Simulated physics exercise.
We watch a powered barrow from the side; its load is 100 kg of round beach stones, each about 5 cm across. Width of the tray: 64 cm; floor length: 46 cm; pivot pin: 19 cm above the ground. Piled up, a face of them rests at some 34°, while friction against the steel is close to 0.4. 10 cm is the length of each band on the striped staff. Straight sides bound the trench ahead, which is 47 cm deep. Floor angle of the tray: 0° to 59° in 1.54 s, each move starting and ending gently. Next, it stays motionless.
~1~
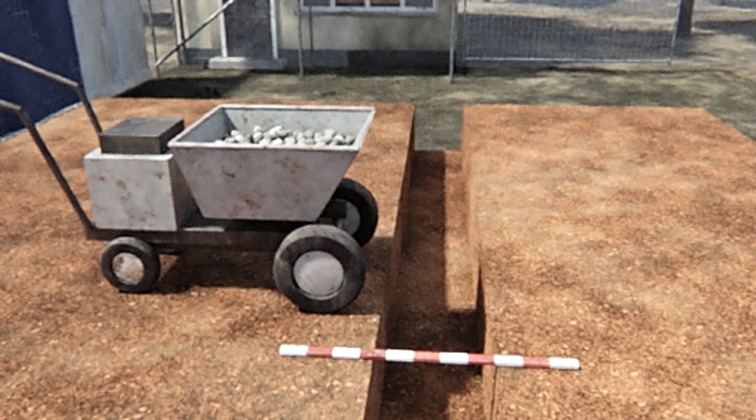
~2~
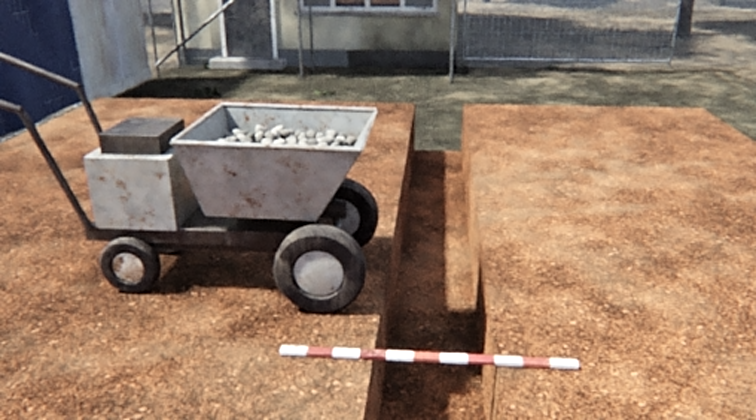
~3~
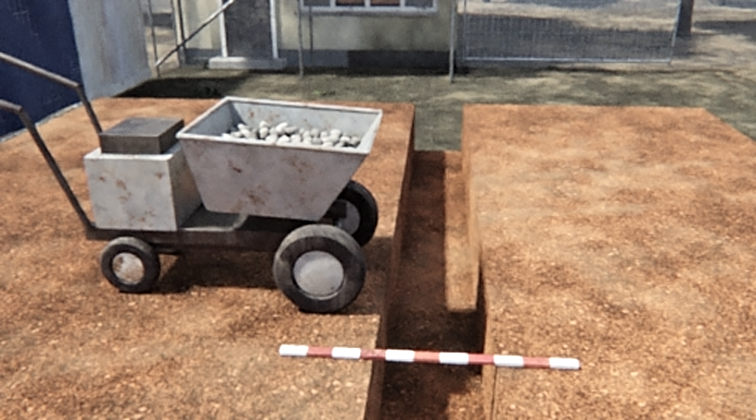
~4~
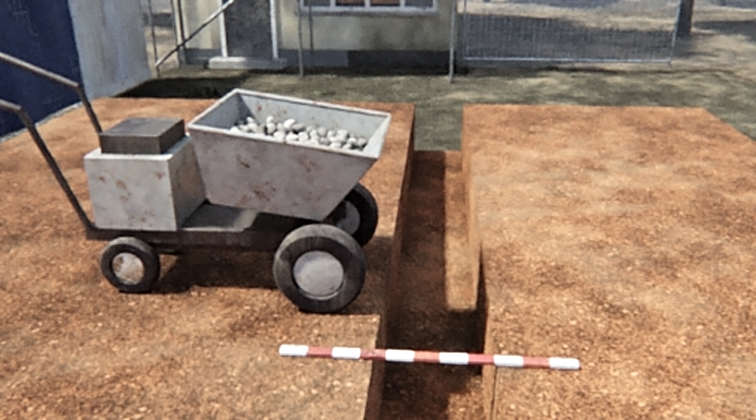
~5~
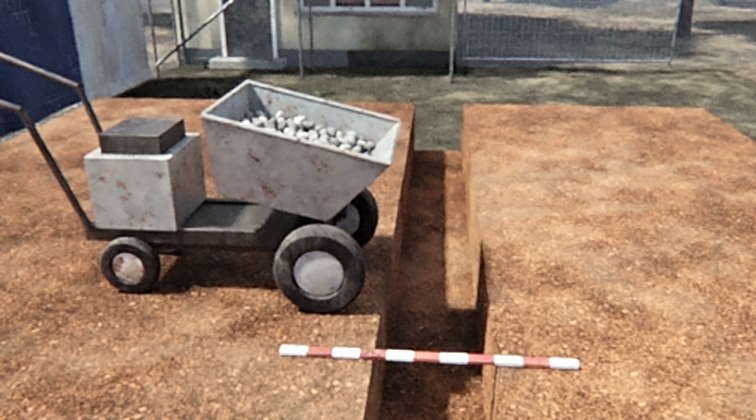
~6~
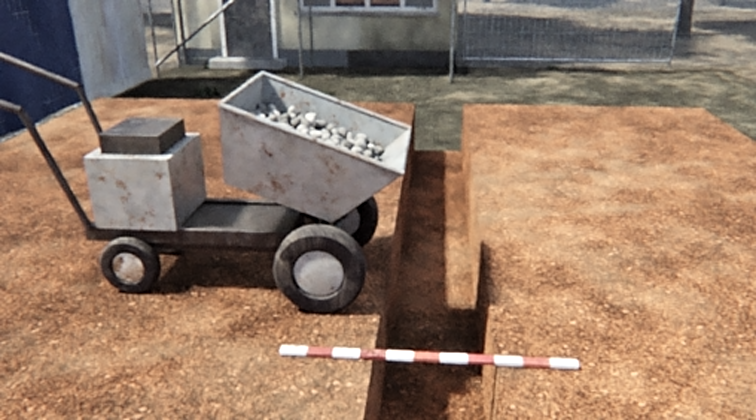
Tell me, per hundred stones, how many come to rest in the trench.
32 per hundred.
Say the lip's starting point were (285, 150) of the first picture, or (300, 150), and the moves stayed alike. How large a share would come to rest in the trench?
Roughly 40 in a hundred, then 45 in a hundred.
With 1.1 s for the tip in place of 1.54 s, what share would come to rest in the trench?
I'd put it at roughly 30 per cent.
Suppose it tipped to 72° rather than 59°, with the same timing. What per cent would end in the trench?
Close to 60 per cent then.
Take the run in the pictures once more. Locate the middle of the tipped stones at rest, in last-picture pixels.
Their middle lands near (467, 363).
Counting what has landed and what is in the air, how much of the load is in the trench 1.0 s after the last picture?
Some 5 per cent.
Then, 0.6 s after the last picture the floor is at 50°, 100 % in the tray; the foremost stones are at (425, 204).
Then, 1.0 s after the last picture the floor is at 59°, 91 % in the tray, 7 % in the trench, 2 % past the trench; the foremost stones are at (508, 278).
Then, 1.4 s after the last picture the floor is at 59°, 75 % in the tray, 14 % in the trench, 11 % past the trench; the foremost stones are at (561, 283).
Then, 3.3 s after the last picture the floor is at 59°, 54 % in the tray, 32 % in the trench, 14 % past the trench; the foremost stones are at (621, 291).
